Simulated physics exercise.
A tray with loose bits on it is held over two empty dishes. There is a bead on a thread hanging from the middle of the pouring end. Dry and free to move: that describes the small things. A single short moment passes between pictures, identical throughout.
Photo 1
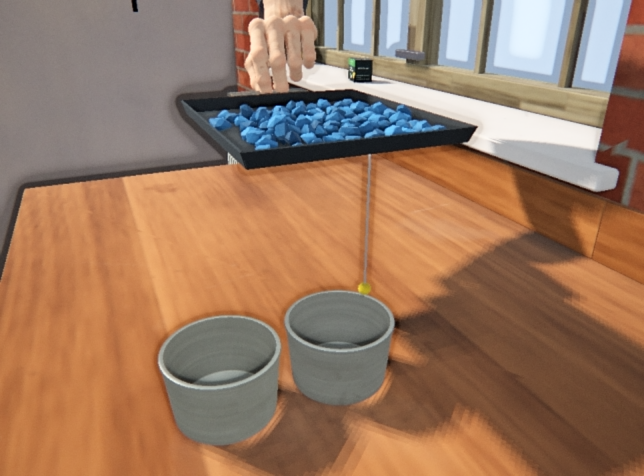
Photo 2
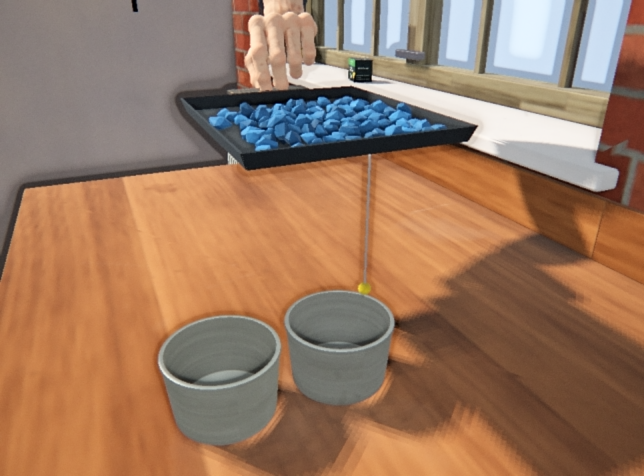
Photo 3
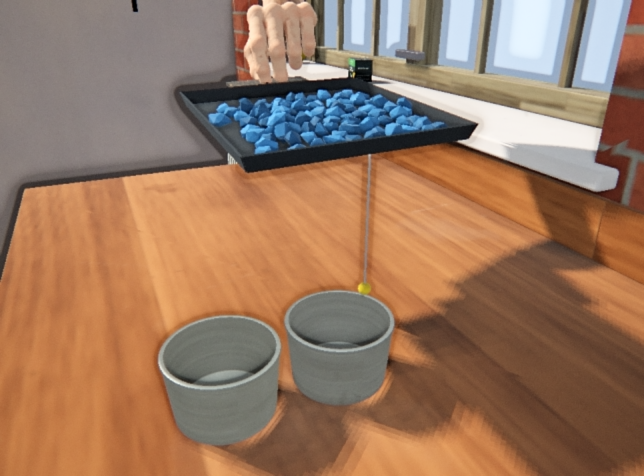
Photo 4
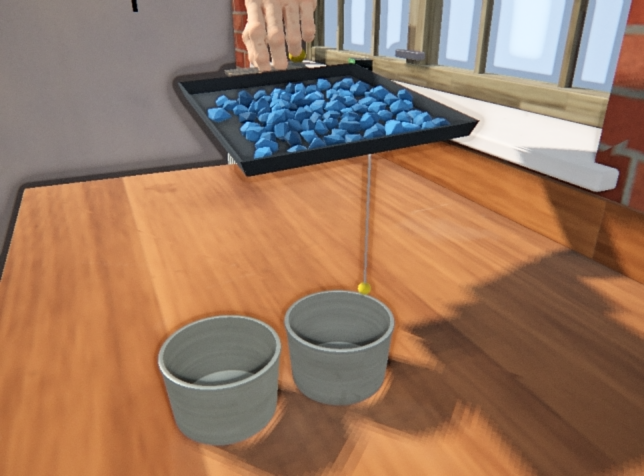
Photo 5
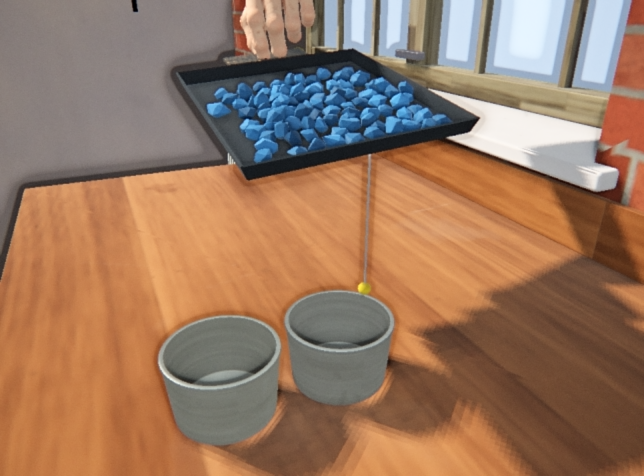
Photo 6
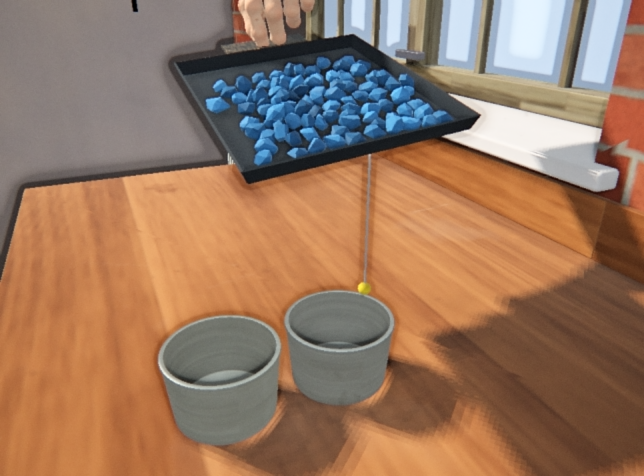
A hand raises the back of a black tray of blue stones above two empty dishes.
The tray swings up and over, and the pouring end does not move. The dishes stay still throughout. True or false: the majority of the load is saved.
True.
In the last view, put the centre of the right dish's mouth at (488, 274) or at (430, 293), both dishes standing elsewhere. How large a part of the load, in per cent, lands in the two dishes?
In the first position around 0 percent, in the second around 30 percent.
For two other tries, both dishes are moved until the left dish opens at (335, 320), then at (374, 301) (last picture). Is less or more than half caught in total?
Together the dishes get less than a half first, then less than a half.
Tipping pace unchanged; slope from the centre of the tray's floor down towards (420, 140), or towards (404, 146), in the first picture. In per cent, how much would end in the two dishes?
First heading roughly 0 %, second roughly 0 %.
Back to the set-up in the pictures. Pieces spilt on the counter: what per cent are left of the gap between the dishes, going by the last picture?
Estimate: Near 30 per cent.
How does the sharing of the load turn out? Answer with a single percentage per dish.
Per hundred pieces, the left dish ends with about 40 and the right dish with about 30.
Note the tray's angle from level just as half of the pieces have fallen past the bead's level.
I'd put it at about 85 degrees.
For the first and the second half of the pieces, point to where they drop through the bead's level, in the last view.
Around (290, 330), followed by around (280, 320).
Shortly afterwards, tray tipped steeply; all but a few on the tray; only a few in the air.
Next, tray tipped right over; only a few on the tray; near a third in the left dish; near a quarter in the right dish; near a quarter outside both; near a quarter in the air.
Some moments later, tray tipped past a quarter turn; near a third in the left dish; near a third in the right dish; near a third outside both.
In the end, tray tipped past a quarter turn; near a third in the left dish; near a third in the right dish; near a third outside both.
